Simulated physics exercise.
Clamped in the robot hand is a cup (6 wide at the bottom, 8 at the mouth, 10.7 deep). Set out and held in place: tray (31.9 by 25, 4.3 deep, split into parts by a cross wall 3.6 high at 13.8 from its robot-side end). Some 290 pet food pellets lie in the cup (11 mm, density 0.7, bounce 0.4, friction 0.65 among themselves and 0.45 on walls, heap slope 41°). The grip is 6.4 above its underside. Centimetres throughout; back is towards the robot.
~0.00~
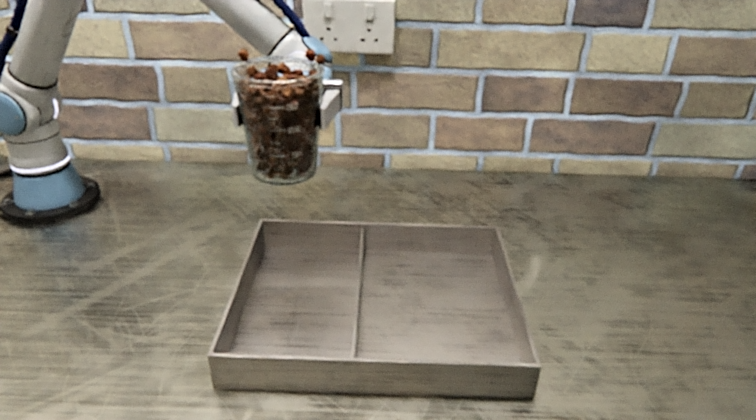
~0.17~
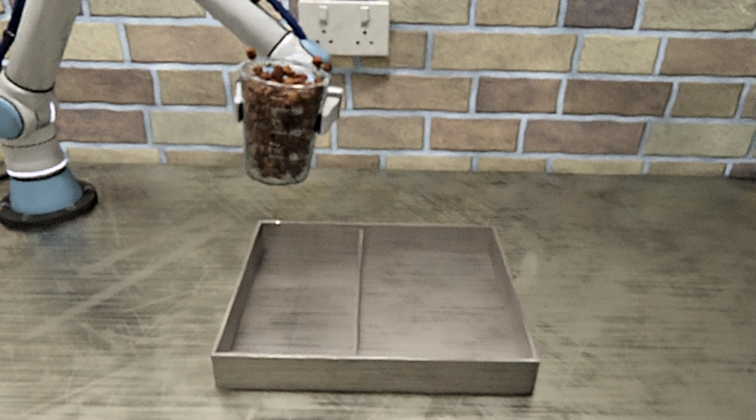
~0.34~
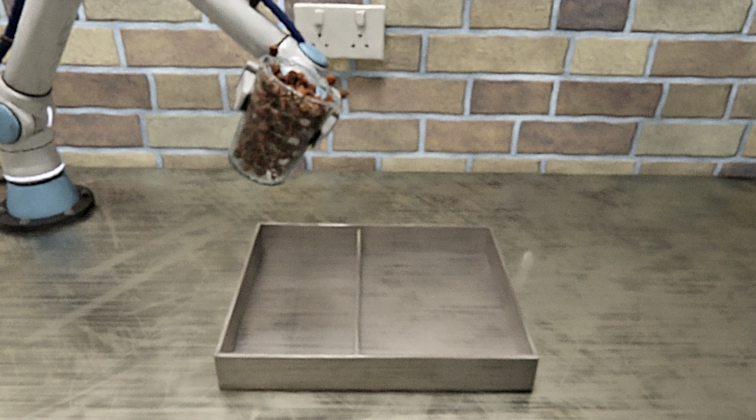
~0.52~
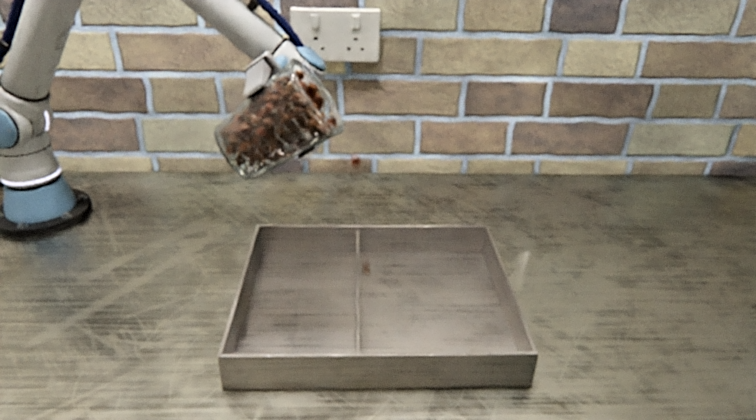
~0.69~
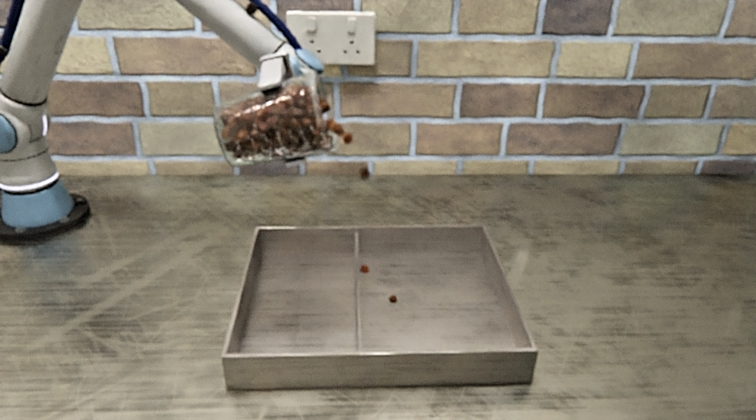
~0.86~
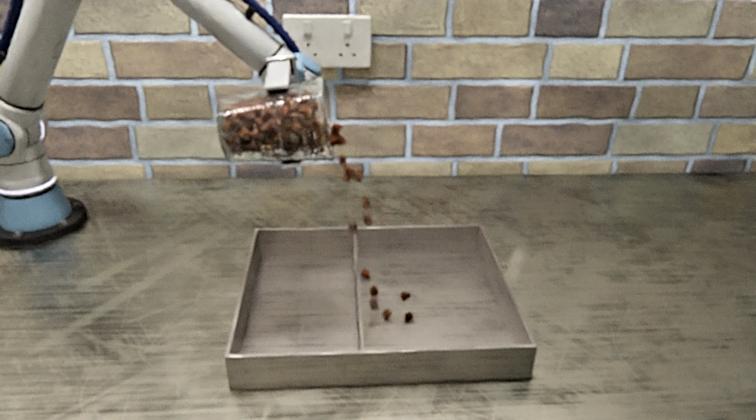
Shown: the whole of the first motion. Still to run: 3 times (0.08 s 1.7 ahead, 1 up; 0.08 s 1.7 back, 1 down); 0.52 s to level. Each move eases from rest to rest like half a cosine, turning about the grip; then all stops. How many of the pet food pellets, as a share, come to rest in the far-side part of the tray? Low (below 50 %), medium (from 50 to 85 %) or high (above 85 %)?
In the far-side part of the tray the share is medium, from 50 to 85 %.
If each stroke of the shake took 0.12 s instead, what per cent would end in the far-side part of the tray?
It would be near 40 per cent.
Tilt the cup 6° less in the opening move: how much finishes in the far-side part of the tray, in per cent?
About 55 per cent.
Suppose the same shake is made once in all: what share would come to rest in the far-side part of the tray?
In that case some 40 per cent.
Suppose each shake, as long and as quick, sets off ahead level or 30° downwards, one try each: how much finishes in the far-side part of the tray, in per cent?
About 55 and 35 per cent.
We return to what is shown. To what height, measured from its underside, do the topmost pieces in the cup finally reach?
About 6.0 cm.
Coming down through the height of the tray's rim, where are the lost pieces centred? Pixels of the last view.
Near (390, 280).
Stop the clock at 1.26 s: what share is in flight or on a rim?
Some 17 per cent.
After 1.26 s, tilted 83° forward, highest piece 26 above the table; 128 in the cup, 106 in the far-side part, 4 in the robot-side part, 48 in flight or on a rim.
After 1.66 s, tilted 27° forward, highest piece 27 above the table; 198 in the far-side part, 78 in the cup, 9 in the robot-side part, 1 in flight or on a rim.
After 2.06 s, level, highest piece 25 above the table; 199 in the far-side part, 78 in the cup, 9 in the robot-side part.
After 3.11 s, level, highest piece 25 above the table; 199 in the far-side part, 78 in the cup, 9 in the robot-side part.
In the end, 199 in the far-side part, 78 in the cup, 9 in the robot-side part. That is 70 % in the far-side part of the tray.
